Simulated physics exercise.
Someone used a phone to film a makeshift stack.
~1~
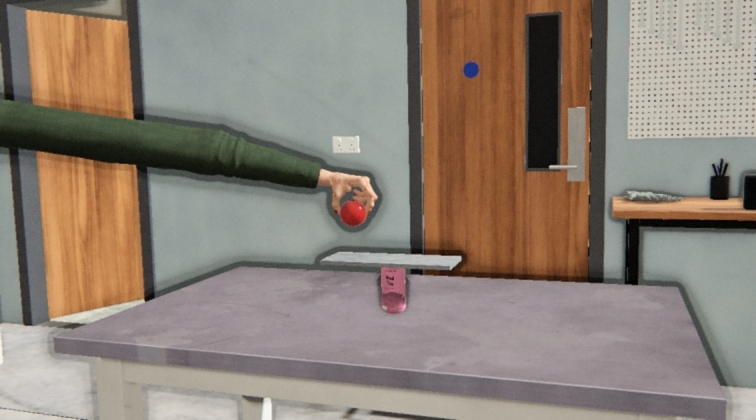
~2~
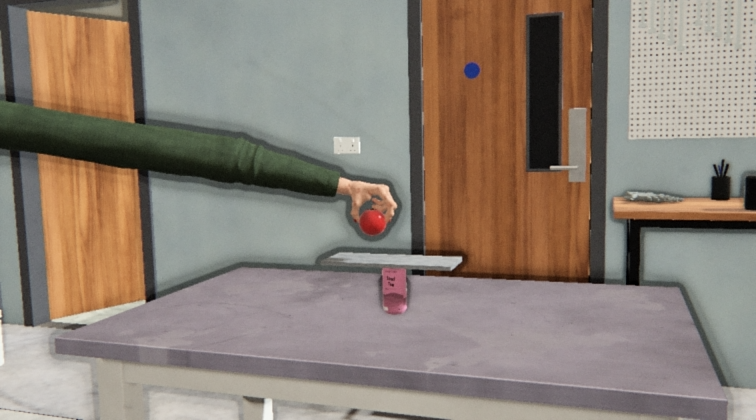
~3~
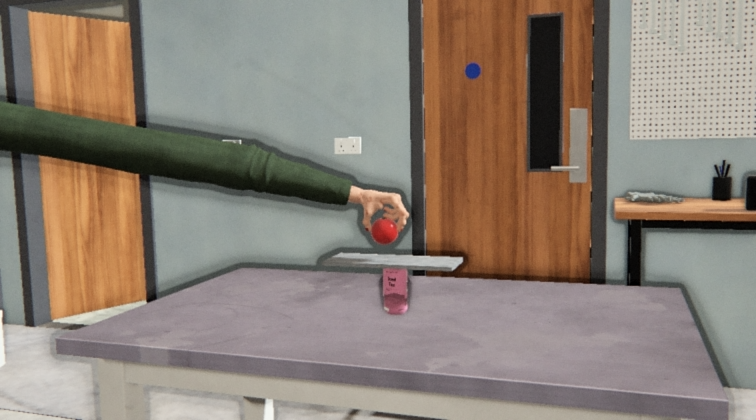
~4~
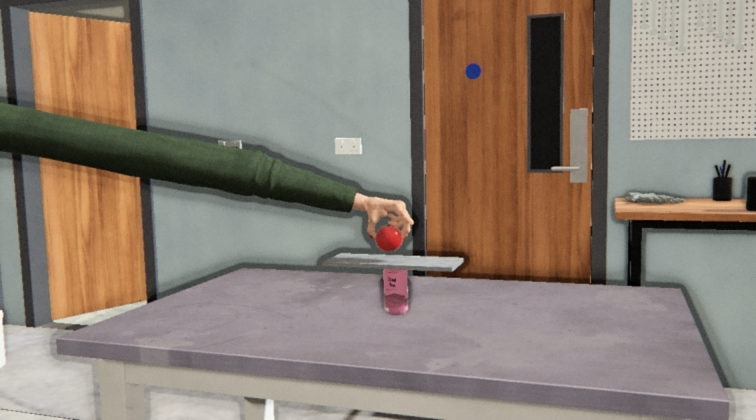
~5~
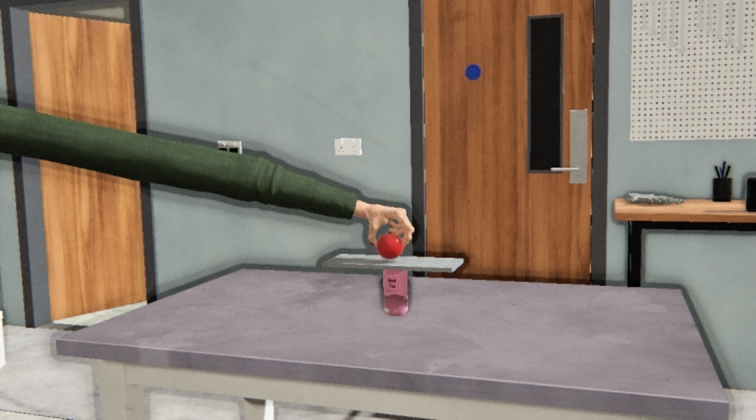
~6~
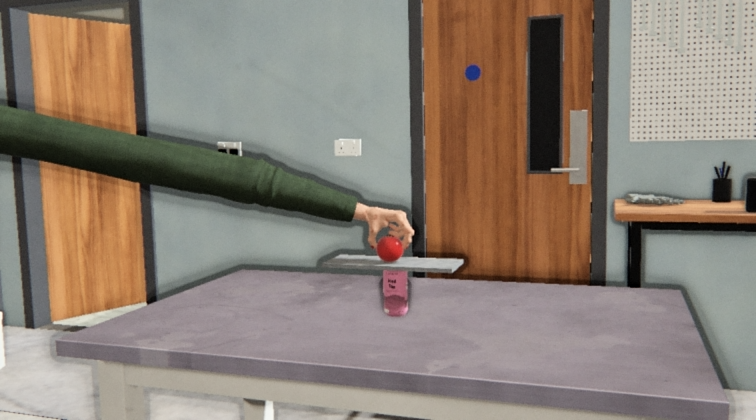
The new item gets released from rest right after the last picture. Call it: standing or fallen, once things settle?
Standing.
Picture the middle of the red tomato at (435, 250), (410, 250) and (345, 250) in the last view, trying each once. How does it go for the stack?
Topples, stands firm, topples.
Then, 0.10 s on from there, no change.
Then, 0.40 s on from there, red tomato resting near (390, 249).
In the end, all 3 unmoved. At the end, from the last picture's camera, red tomato near (390, 249). The stack keeps its balance.
